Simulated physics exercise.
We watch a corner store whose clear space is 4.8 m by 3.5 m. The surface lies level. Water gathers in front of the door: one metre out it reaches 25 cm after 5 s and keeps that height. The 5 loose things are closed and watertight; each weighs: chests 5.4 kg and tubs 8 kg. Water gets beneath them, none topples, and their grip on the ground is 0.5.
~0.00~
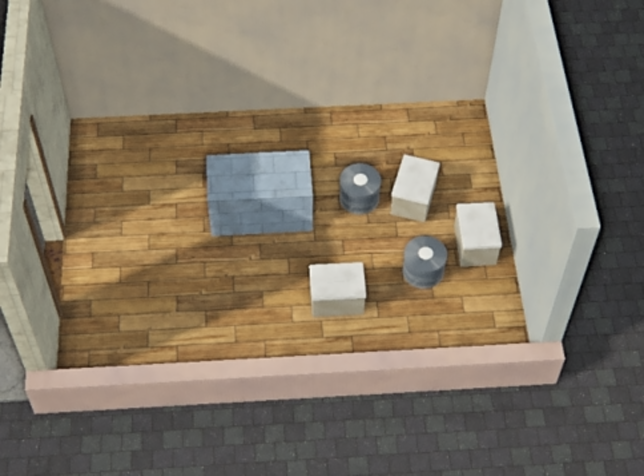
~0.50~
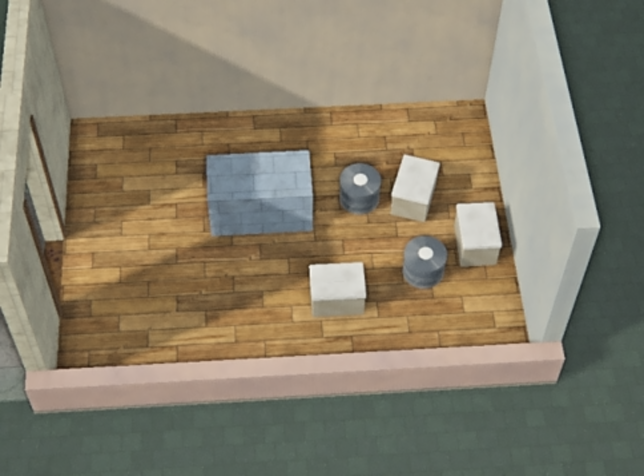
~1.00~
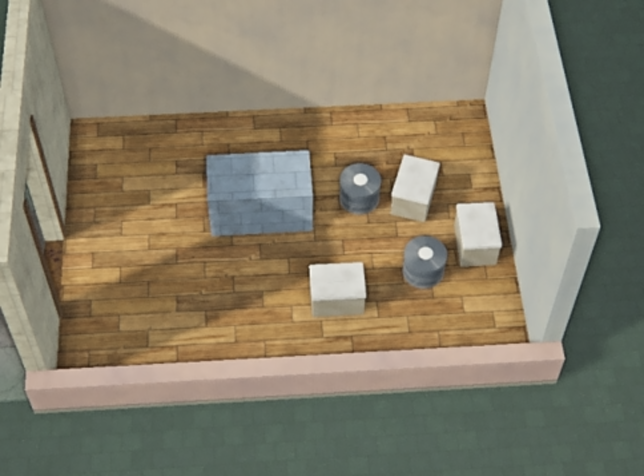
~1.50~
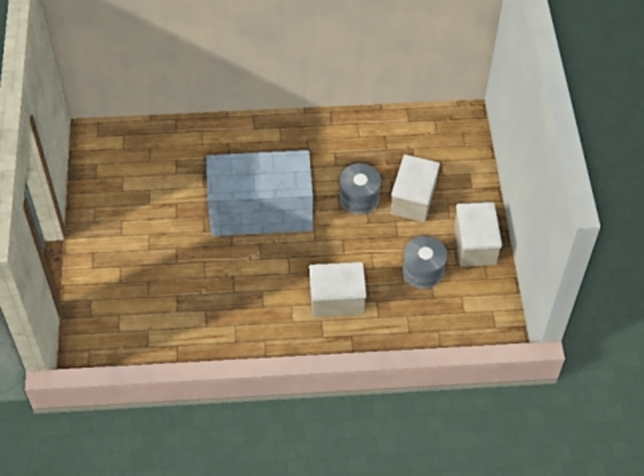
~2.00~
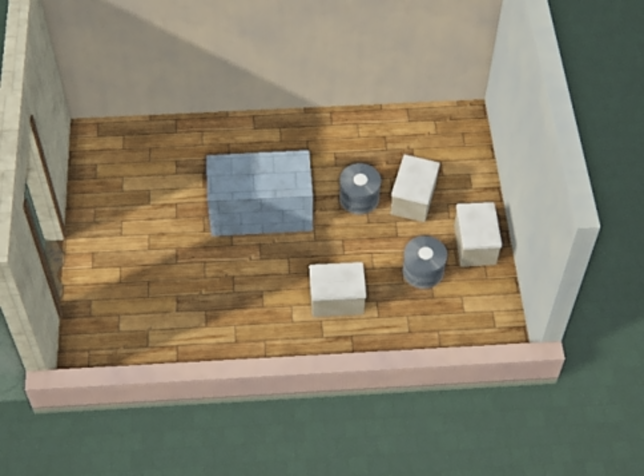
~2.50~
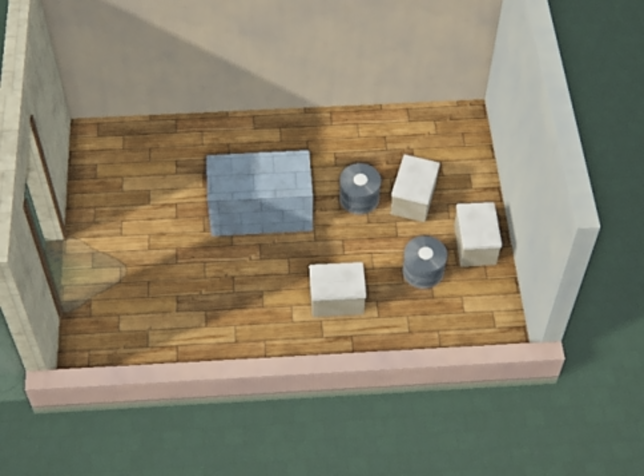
To begin with, a small room with a plank floor holds a blue block, three white chests and two grey tubs, while the dark paving outside turns green. The objects inside all stay still, and then a small, clear patch of water spreads onto the floor by the doorway at left.
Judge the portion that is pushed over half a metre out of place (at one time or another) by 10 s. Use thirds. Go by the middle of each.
Share: Between one and two thirds.
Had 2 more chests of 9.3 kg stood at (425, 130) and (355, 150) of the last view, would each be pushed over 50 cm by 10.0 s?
In turn: Short of it, under.
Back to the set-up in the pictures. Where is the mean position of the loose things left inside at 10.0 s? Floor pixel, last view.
Near (429, 204).
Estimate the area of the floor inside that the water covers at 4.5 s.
About 6.0 m2.
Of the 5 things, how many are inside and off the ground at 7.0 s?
I count 1.
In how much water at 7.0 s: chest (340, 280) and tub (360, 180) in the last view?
About 6 and 1 cm.
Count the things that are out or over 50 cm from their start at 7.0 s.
1 of them.
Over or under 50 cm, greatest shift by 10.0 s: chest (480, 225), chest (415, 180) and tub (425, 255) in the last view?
In that order: Past it, less, more.
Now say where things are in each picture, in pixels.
A chest at (416, 178), on the bottom; a chest at (479, 224) rests on the ground; water covers 0.0 m2; 0 of 5 have shifted, in the first frame.
A chest at (416, 178) rests on the ground; a chest at (479, 224), on the bottom; water covers 0.0 m2; 0 of 5 have shifted, in the second frame.
A chest at (416, 178) rests on the ground; a chest at (479, 224) rests on the ground; water covers 0.0 m2; 0 of 5 have shifted, in the third frame.
A chest at (416, 178) rests on the ground; a chest at (479, 224), on the bottom; water covers 0.0 m2; 0 of 5 have shifted, in the fourth frame.
A chest at (416, 178) rests on the ground; a chest at (479, 224), on the bottom; water covers 0.0 m2; 0 of 5 have shifted, in the fifth frame.
A chest at (416, 178) rests on the ground; a chest at (479, 224), on the bottom; water covers 0.4 m2; 0 of 5 have shifted, in the sixth frame.
After 3.5 s 0 of 5 are over 50 cm from their spots; 0 afloat.
After 4.5 s 0 of 5 are over 50 cm from their spots; 0 afloat.
After 7.0 s 1 of 5 are over 50 cm from their spots; 1 afloat.
After 10.0 s 3 of 5 are over 50 cm from their spots, and 3 have been at some point; 4 afloat.
